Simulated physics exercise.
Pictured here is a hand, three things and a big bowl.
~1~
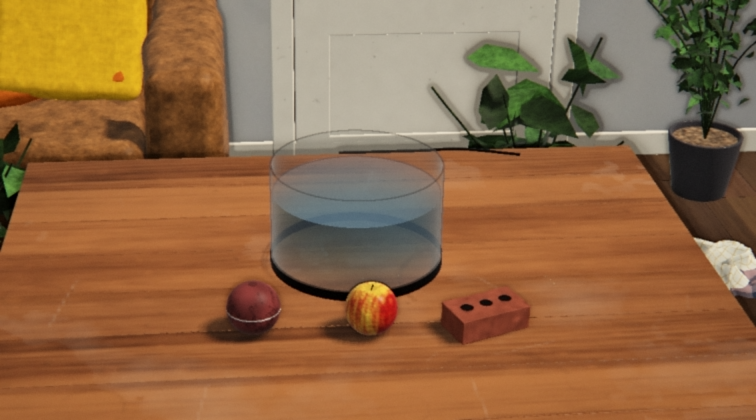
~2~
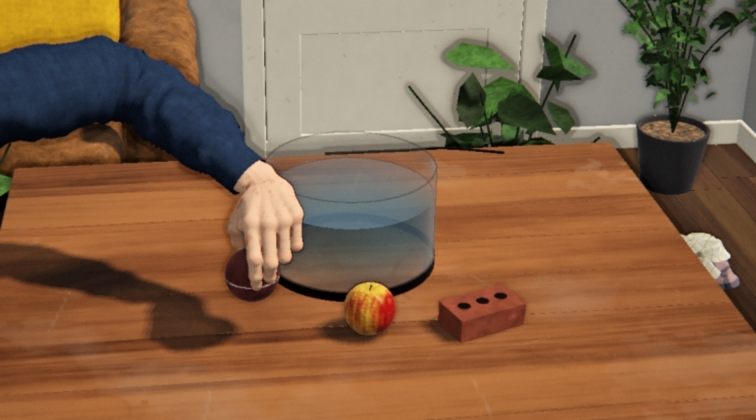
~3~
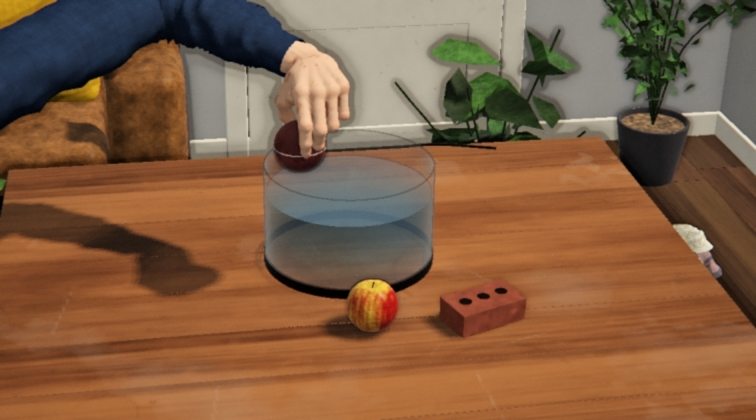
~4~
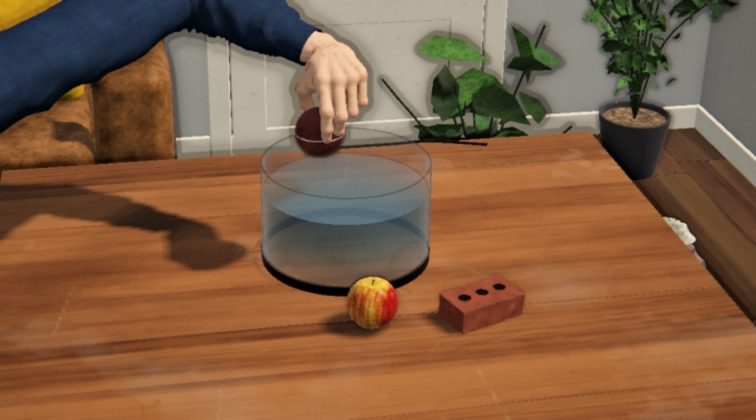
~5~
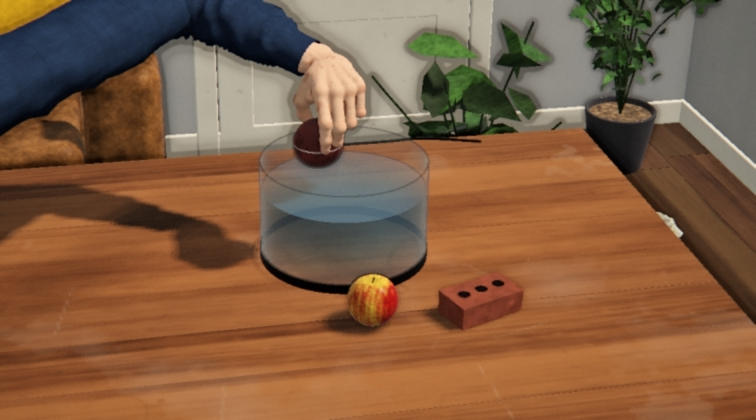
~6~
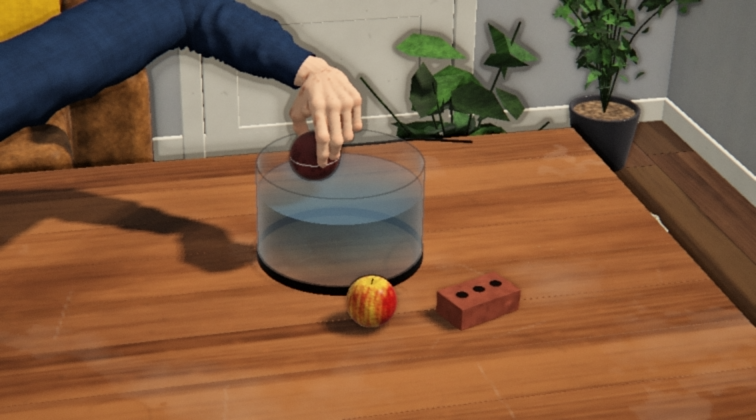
A wooden tabletop in a room with a brown armchair, a pale door and potted plants is seen from slightly above, the view drifting slightly. A clear round bowl of bluish water stands behind a dark red ball at left, a red-and-yellow apple and a reddish brick piece at right. A blue-sleeved arm reaches in from the left, grasps the ball, lifts it over the bowl and lowers it toward the water.
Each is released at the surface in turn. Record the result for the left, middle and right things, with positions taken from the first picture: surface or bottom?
Result - left thing at the surface; middle thing at the surface; right thing at the bottom.
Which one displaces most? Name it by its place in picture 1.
That is the rightmost piece.
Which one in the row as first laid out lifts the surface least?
I'd pick the leftmost of the three.
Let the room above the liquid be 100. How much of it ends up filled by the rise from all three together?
That comes out at around 24 percent.
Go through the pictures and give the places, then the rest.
The first picture shows the row from the left; tennis ball (253, 308); apple (371, 309); piece of brick (485, 315).
The second picture shows a hand picks up the tennis ball; tennis ball (252, 275); piece of brick (482, 313).
In the third picture, it is carried over; tennis ball (300, 146); apple (372, 306).
In the fourth picture, it is above the big bowl; tennis ball (320, 132); piece of brick (481, 304).
The fifth picture shows it comes down; tennis ball (318, 143); apple (372, 300).
In the sixth picture, it is just over the surface; tennis ball (315, 155); apple (371, 302); piece of brick (478, 301).
A moment on, the tennis ball stays afloat.
Further on, the apple stays afloat.
When it is over, the piece of brick drops to the bottom; afloat, tennis ball and apple.
